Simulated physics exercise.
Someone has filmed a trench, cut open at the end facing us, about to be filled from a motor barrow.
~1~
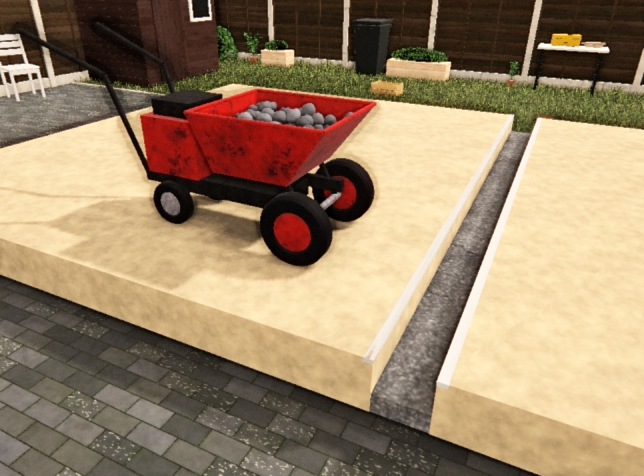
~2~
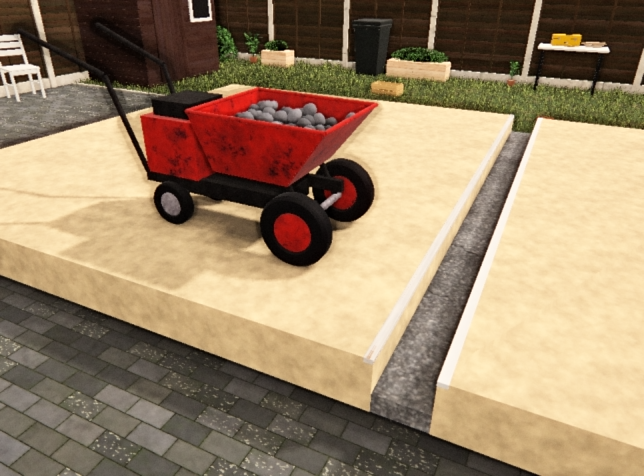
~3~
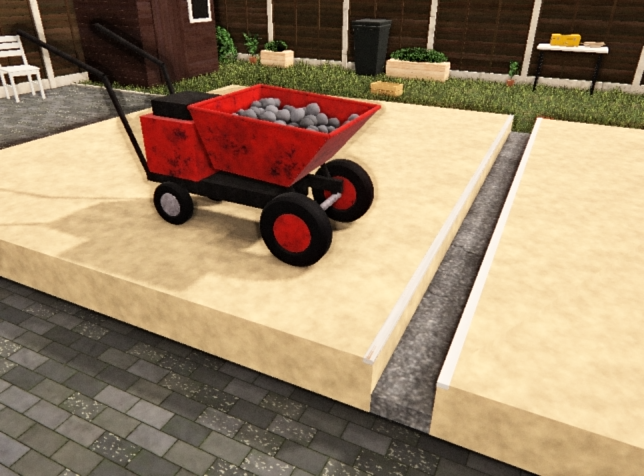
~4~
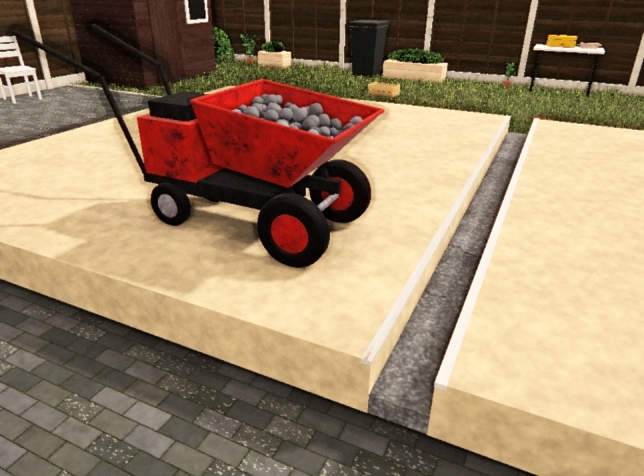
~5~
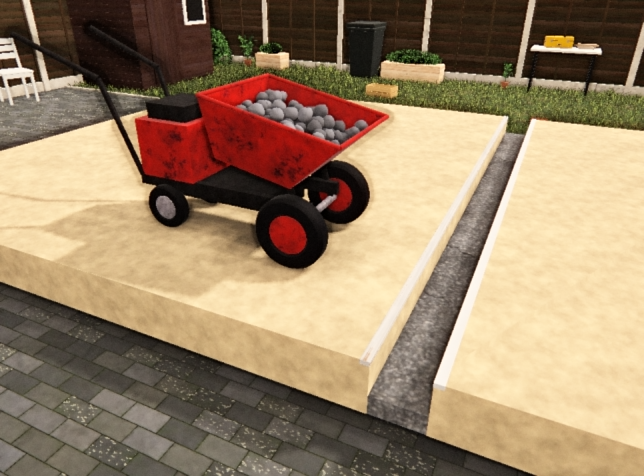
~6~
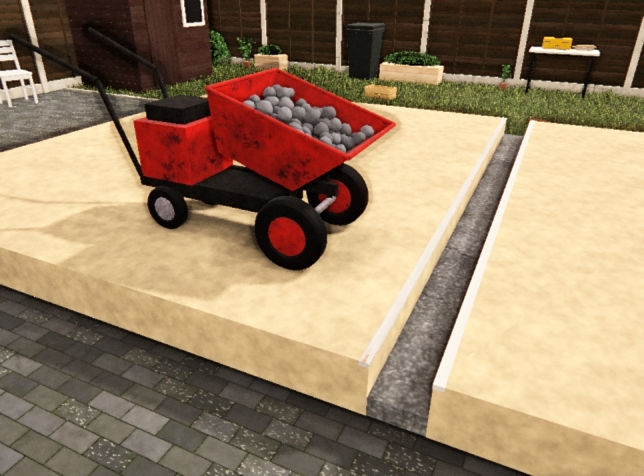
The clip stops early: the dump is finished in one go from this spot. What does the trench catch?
In the trench: Over half.
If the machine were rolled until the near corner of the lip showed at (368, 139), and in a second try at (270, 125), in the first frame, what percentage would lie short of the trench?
Roughly 0 per cent, and 50 per cent.
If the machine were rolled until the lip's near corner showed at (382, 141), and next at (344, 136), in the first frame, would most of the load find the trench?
The first try: Below a half. The second: The larger part.
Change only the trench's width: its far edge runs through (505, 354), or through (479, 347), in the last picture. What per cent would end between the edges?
First some 100, then 100 per cent.
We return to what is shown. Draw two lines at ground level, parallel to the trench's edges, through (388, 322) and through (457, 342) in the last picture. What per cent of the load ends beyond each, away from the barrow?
In turn 90 and 10 in a hundred.
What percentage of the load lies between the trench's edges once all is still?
Roughly 85 in a hundred.
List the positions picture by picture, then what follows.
Lip of the skip near (323, 133), level; top of the load near (279, 117), round cobbles; first edge of the trench near (392, 318); far edge near (459, 338), the trench under half as wide as the skip, and about half as deep as wide, in the first picture.
Lip of the skip near (325, 134), level; top of the load near (281, 117), in the second picture.
Lip of the skip near (329, 137), tipped barely; top of the load near (283, 116), in the third picture.
Lip of the skip near (333, 142), tipped a little; top of the load near (265, 119), in the fourth picture.
Lip of the skip near (340, 149), tipped a little; top of the load near (270, 117), in the fifth picture.
Lip of the skip near (349, 158), tipped clearly; top of the load near (265, 110); first edge of the trench near (387, 321); far edge near (455, 340), in the sixth picture.
Shortly afterwards, skip tipped steeply; the whole lot in the skip.
Next, skip tipped right over; the bulk in the skip; only a few short of the trench; near a quarter in or heaped over the trench; only a few beyond it; only a few falling.
Some moments later, skip tipped right over; a little in the skip; a little short of the trench; the bulk in or heaped over the trench; a little beyond it.
In the end, skip tipped right over; only a few in the skip; a little short of the trench; the bulk in or heaped over the trench; a little beyond it.
